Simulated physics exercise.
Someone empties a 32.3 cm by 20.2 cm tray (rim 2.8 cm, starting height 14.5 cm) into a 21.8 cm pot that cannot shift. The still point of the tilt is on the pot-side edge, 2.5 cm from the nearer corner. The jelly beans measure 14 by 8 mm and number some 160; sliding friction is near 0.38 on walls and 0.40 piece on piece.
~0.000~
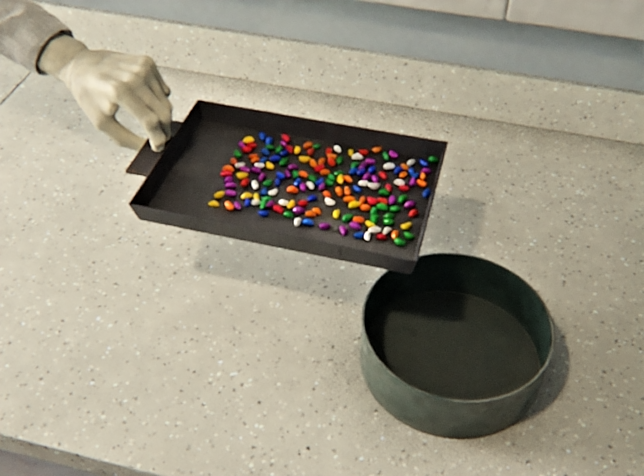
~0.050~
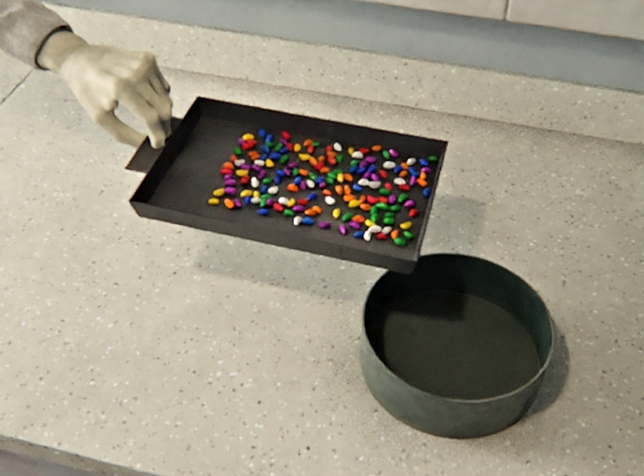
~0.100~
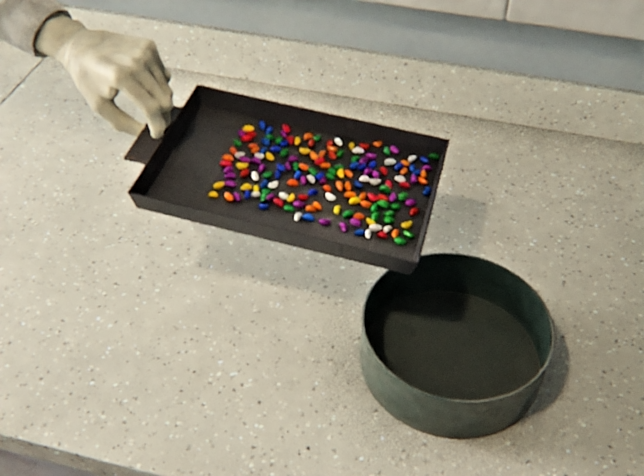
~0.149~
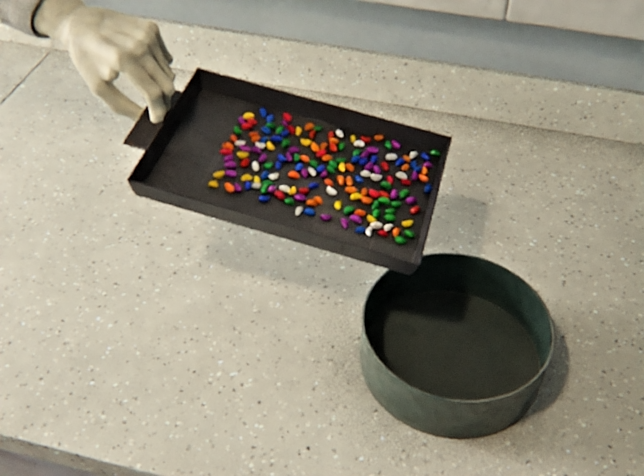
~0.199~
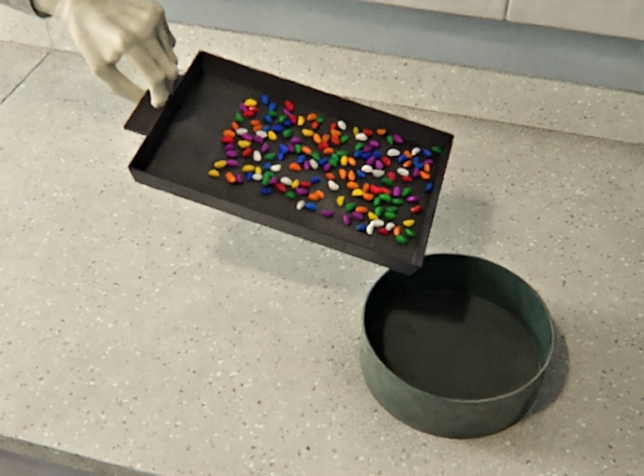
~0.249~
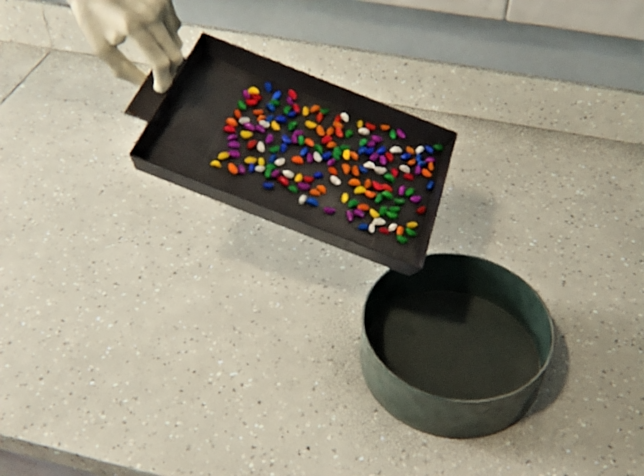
A hand at the upper left lifts the near end of a dark tray, slowly at first and then faster, tilting it down toward the right while the camera stays still. The tray holds scattered multicoloured jelly beans, mostly toward its right side, with a round, dark green, empty pot below right. The setting is a speckled pale grey countertop, seen from above at an angle.
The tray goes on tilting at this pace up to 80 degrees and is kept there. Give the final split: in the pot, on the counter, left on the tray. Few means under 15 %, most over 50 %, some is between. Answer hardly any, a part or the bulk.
Pot the bulk, counter hardly any, tray a part.
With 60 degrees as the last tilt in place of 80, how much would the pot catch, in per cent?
In that case some 30 per cent.
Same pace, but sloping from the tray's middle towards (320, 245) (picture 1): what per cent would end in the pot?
Some 80 per cent.
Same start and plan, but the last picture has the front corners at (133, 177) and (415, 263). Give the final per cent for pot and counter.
Pot 90, counter 0.
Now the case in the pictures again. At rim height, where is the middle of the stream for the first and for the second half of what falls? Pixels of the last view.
First near (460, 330), later near (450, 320).
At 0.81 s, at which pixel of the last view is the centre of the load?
At about (433, 243).
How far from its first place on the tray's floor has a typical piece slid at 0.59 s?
About 8 cm.
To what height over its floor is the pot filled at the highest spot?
Roughly 1.0 cm.
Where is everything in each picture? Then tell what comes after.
Tray tilt 0 degrees, front corners at (136, 202) and (412, 256); middle of the pieces at (319, 183); pot at (458, 321), in the first picture.
Tray tilt 1 degrees, front corners at (135, 199) and (413, 256); middle of the pieces at (320, 181), in the second picture.
Tray tilt 4 degrees, front corners at (135, 190) and (414, 257), lowest corner right front; middle of the pieces at (320, 176), in the third picture.
Tray tilt 8 degrees, front corners at (134, 178) and (415, 259), lowest corner right front; middle of the pieces at (321, 169), in the fourth picture.
Tray tilt 13 degrees, front corners at (135, 165) and (417, 261), lowest corner right front; middle of the pieces at (323, 162), in the fifth picture.
Tray tilt 17 degrees, front corners at (137, 152) and (418, 262), lowest corner right front; middle of the pieces at (326, 156); pot at (458, 321). Its pace works out near 90 degrees a second, in the sixth picture.
After 0.59 s, tilt 48 degrees; the tray holds 100 %, the pot 0 %.
After 0.81 s, tilt 68 degrees; the tray holds 85 %, the pot 0 %.
After 1.15 s, tilt 80 degrees; the tray holds 50 %, the pot 45 %.
By 2.5 s all is still; pot 65 %, counter 0 %, tray 35 %.
